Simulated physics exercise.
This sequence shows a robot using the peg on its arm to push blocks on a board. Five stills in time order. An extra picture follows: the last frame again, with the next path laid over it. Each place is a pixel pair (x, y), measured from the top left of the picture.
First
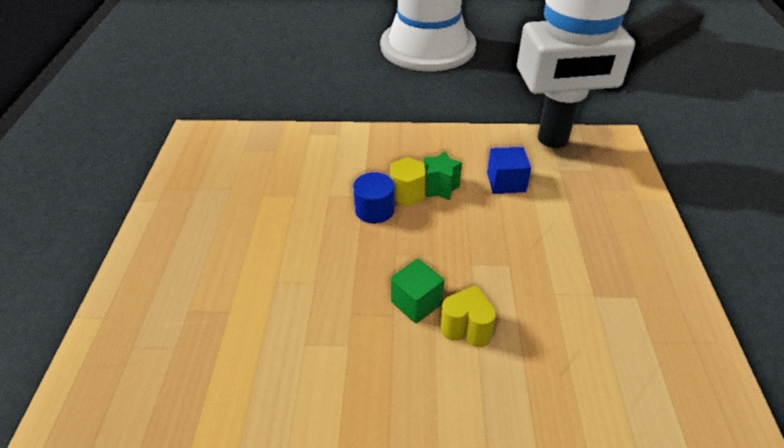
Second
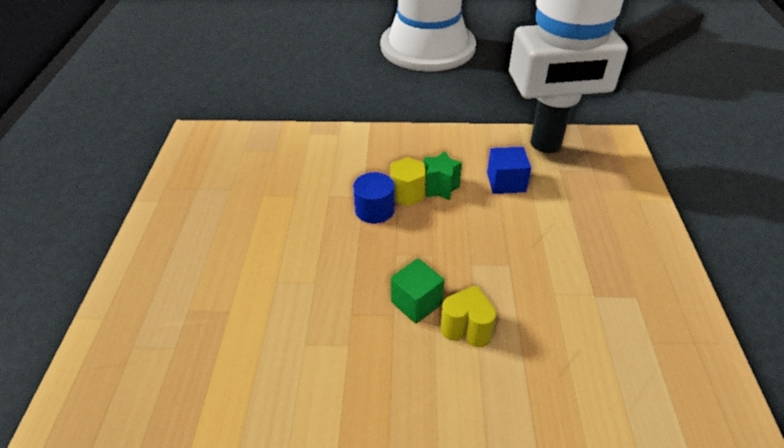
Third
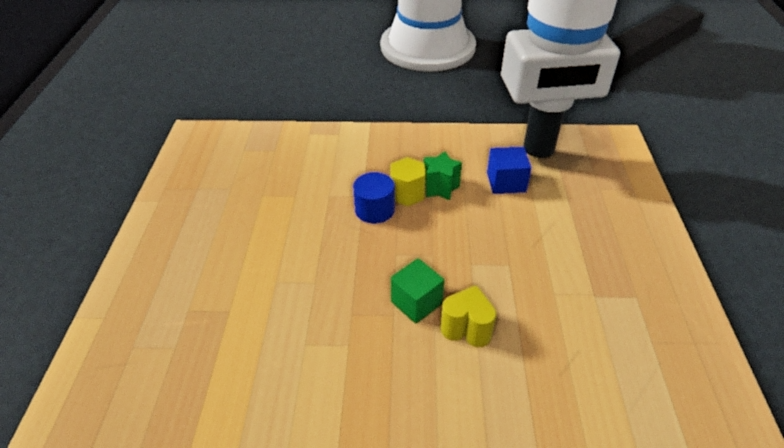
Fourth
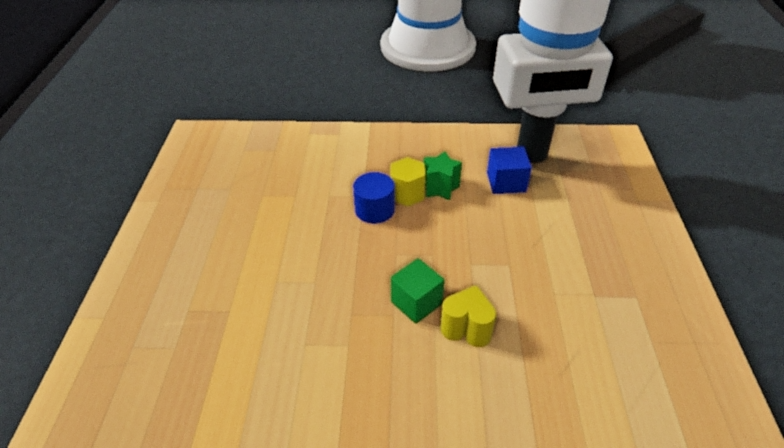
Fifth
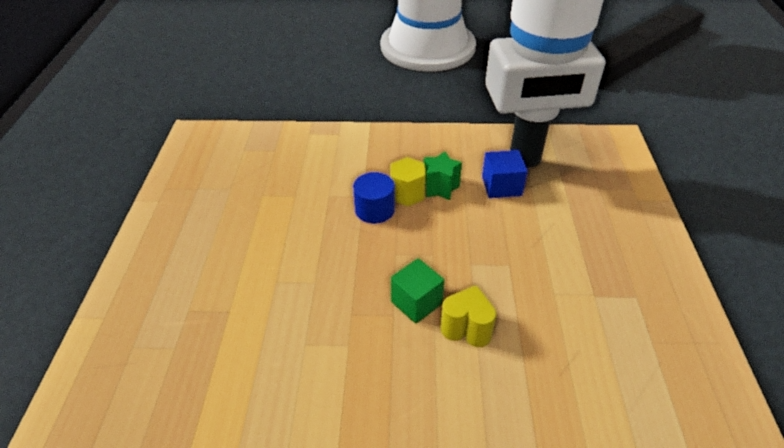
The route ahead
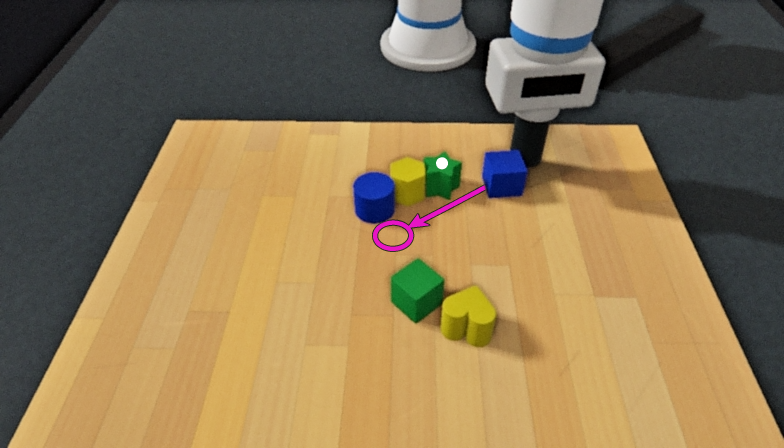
To begin with, a robot arm holds its black peg near the back right of a wooden board scattered with blue, yellow and green blocks. The peg moves left and slightly forward to the blue square block, then nudges it slightly the same way while the other blocks stay still.
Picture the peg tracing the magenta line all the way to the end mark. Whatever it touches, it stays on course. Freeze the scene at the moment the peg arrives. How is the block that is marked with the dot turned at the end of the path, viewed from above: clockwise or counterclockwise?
From overhead, the rotation is clockwise.
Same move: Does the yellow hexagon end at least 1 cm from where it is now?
Final answer: Yes.
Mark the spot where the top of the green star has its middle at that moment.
Its top middle will sit at (424, 169).
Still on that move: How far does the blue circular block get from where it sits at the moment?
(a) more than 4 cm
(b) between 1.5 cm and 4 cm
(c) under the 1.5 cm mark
c
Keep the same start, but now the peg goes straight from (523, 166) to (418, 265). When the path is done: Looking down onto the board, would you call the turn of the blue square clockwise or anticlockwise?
Rotates counter-clockwise.
Path on the board, from (523, 166) to (393, 235); the dot is on the green star.
On the path given first. One third of the way, peg at (485, 180); blue square at (483, 188), turned 50° anticlockwise.
Two thirds of the way, peg at (441, 203); blue circular block at (369, 186); yellow hexagon at (390, 163), turned 20° clockwise; green star at (425, 168), turned 30° clockwise; blue square at (475, 203), turned 115° anticlockwise.
At the end, peg at (393, 227); blue circular block at (369, 186); yellow hexagon at (389, 162), turned 15° clockwise; green star at (424, 169), turned 45° clockwise; blue square at (475, 203), turned 115° anticlockwise.
